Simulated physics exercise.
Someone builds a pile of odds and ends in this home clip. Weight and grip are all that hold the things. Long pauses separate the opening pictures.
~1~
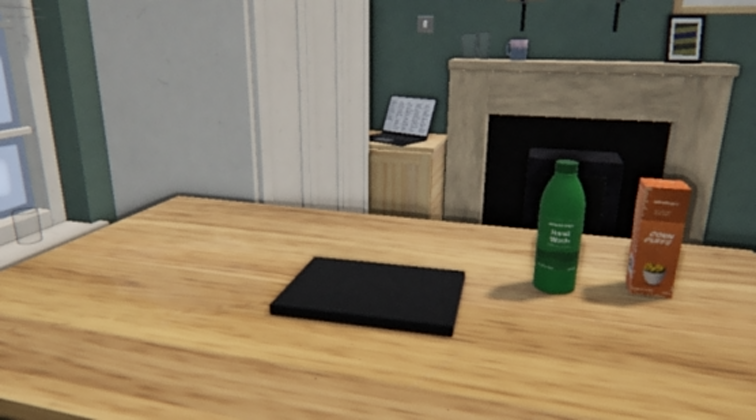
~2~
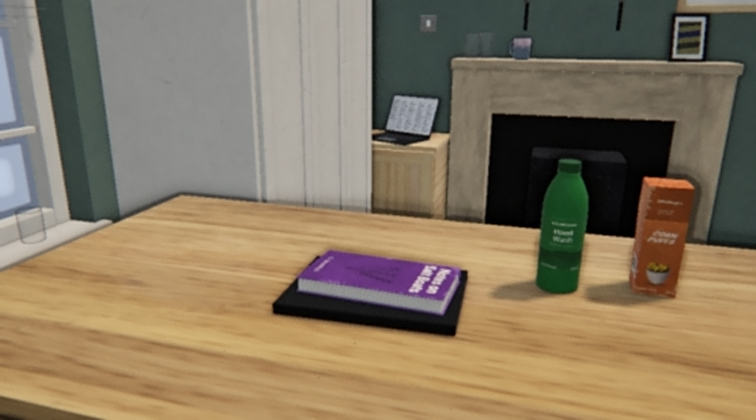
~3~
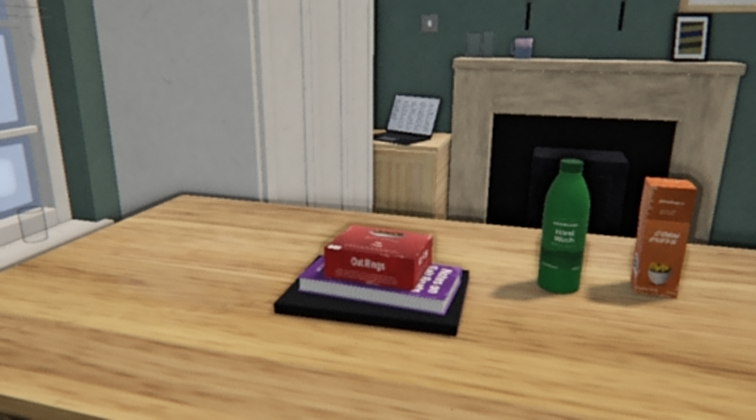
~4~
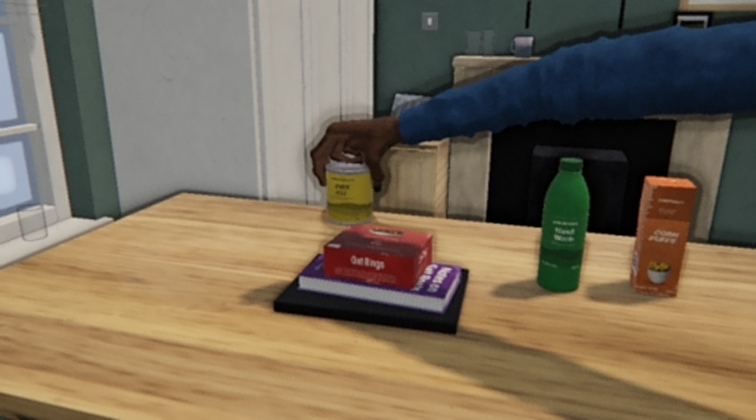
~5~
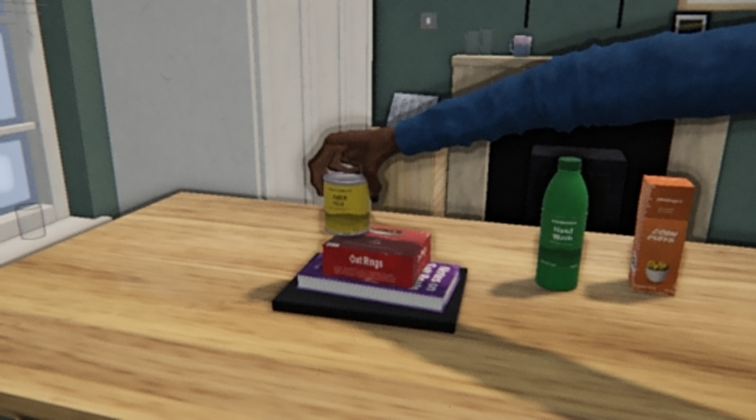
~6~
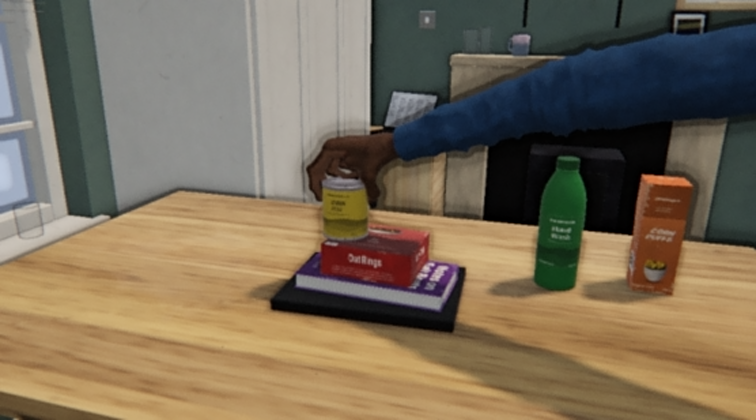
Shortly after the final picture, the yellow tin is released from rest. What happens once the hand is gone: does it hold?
Seems the tower stands.
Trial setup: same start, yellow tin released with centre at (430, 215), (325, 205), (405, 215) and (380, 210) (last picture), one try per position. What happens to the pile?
The pile goes down on try one, goes down on try two, does not fall on try three and does not fall on try four.
Then, 0.50 s past the last view, nothing moves.
Then, 1.50 s past the last view, yellow tin resting near (345, 209).
Finally, all 6 still in place. Final places as the last picture's camera would see them, yellow tin near (344, 209). The pile holds.
